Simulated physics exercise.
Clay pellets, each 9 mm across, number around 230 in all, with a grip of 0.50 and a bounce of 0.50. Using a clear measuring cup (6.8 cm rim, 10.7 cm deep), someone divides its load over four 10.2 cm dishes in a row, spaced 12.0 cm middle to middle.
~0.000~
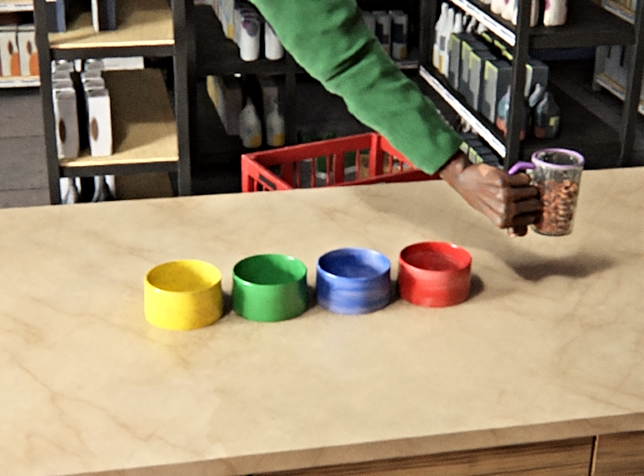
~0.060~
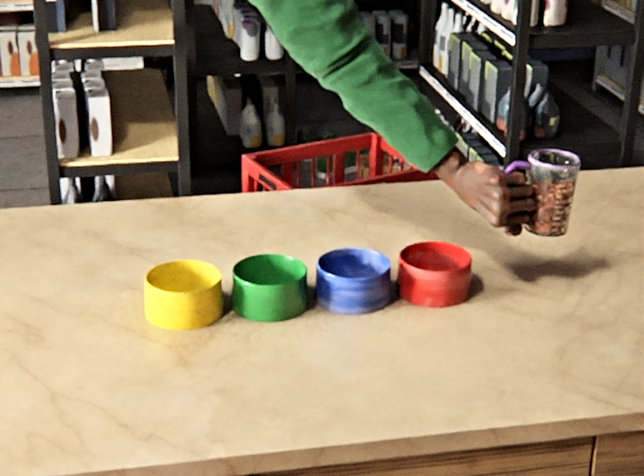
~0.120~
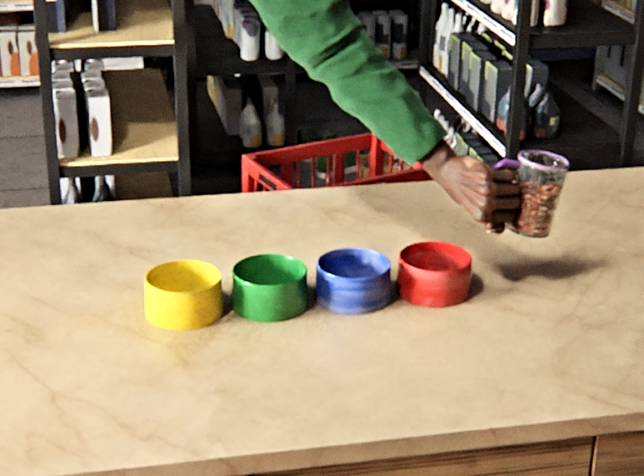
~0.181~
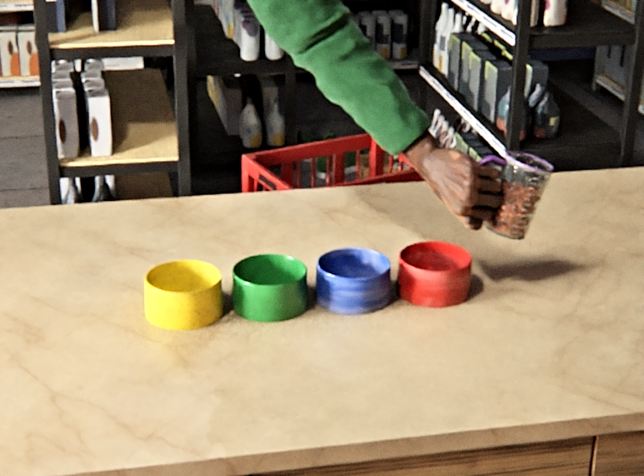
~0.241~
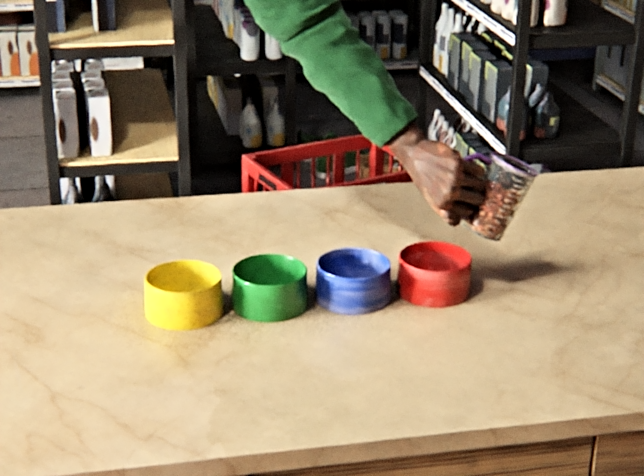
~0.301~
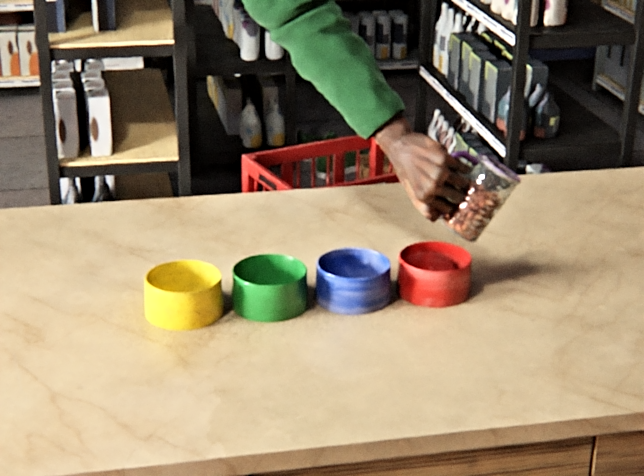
At a pale counter in front of store shelves, a hand in a green sleeve moved a clear cup of brown pieces leftward toward a row of four colored dishes, tilting it steadily along the way.
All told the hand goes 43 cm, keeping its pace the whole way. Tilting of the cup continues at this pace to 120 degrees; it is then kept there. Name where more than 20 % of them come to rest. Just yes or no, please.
In short: Red dish no, blue dish no, green dish yes, yellow dish no, counter yes.
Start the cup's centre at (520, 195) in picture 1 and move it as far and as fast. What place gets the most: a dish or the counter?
The largest share ends at green.
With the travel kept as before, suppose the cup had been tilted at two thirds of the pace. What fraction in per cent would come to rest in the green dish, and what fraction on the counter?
Then green would get 60 and the counter 30.
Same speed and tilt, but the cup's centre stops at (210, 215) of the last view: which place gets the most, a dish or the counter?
Most goes to: Green.
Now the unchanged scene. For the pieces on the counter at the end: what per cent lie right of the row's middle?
60 per cent.
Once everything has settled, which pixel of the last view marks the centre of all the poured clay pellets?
Look around (290, 296) in the last picture.
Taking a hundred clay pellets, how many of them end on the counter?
The figure is about 30 percent.
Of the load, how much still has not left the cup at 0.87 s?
Roughly 100 per cent.
After 0.64 s, tilt 74 degrees; cup holds 100 %.
After 0.87 s, tilt 104 degrees; cup holds 100 %.
Then, at 1.20 s, tilt 120 degrees; cup holds 70 %, green 25 %.
By 2.2 s all is still; red 0 %, blue 5 %, green 60 %, yellow 0 %, counter 30 %.
